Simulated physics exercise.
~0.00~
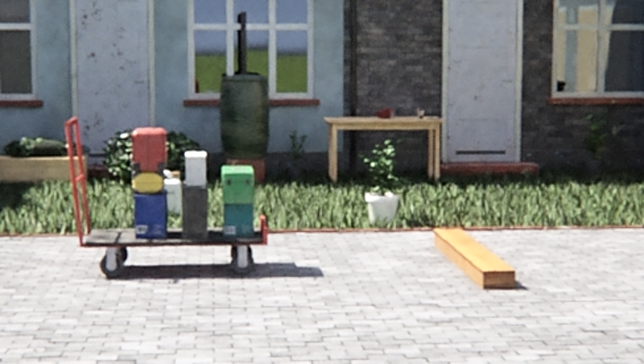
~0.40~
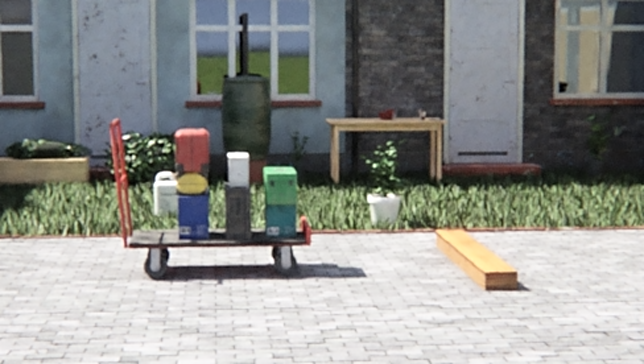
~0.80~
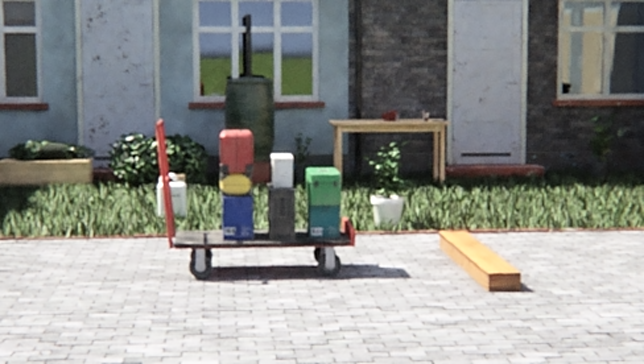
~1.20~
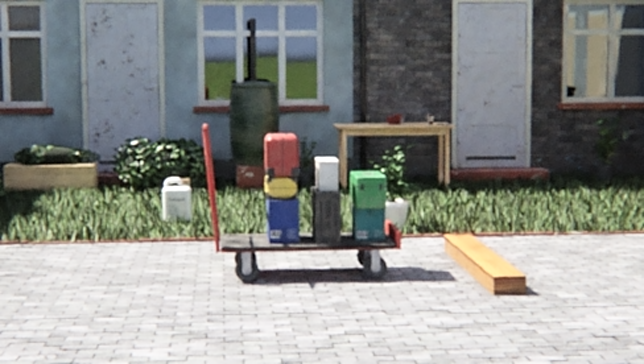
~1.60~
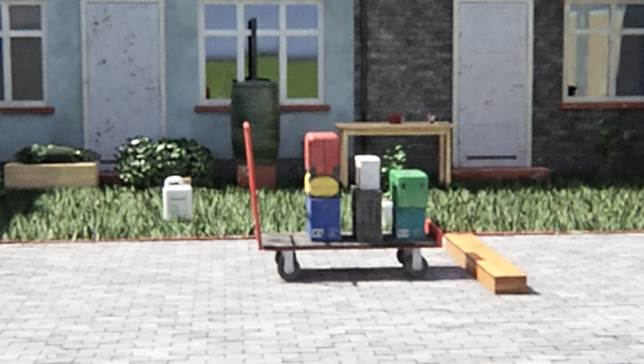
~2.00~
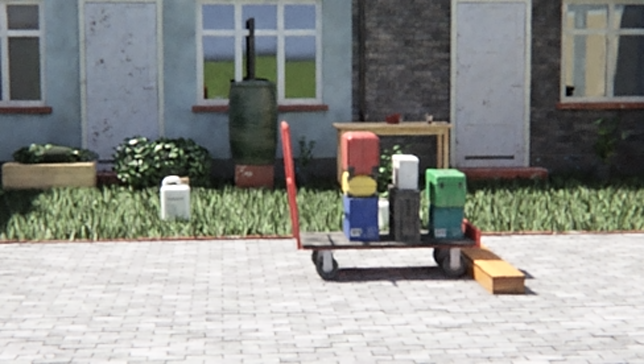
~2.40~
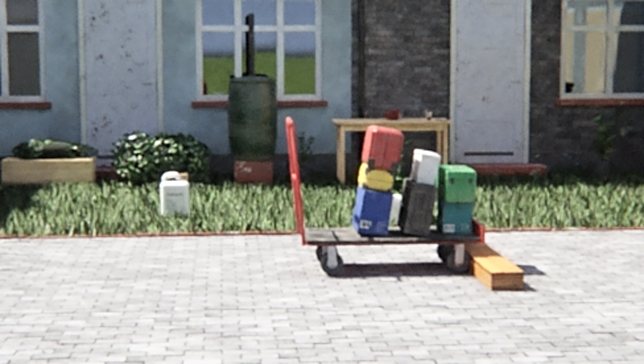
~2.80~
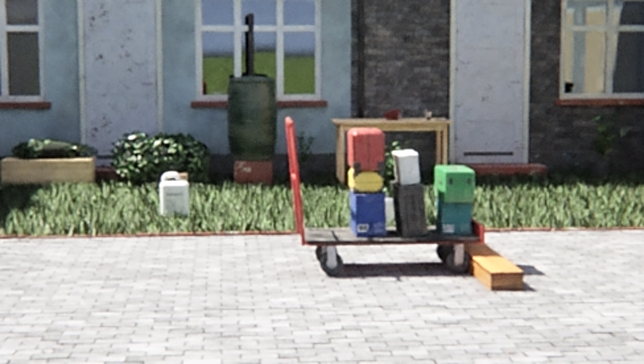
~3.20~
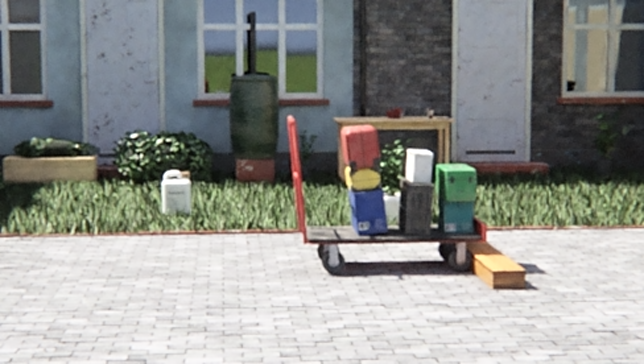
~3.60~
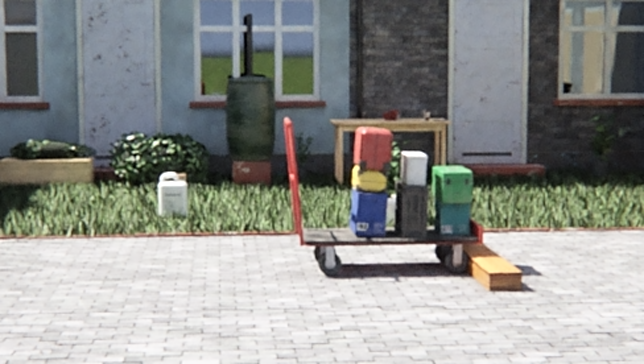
A loaded cart rolls right into a low step and stops, its rocking boxes staying aboard.
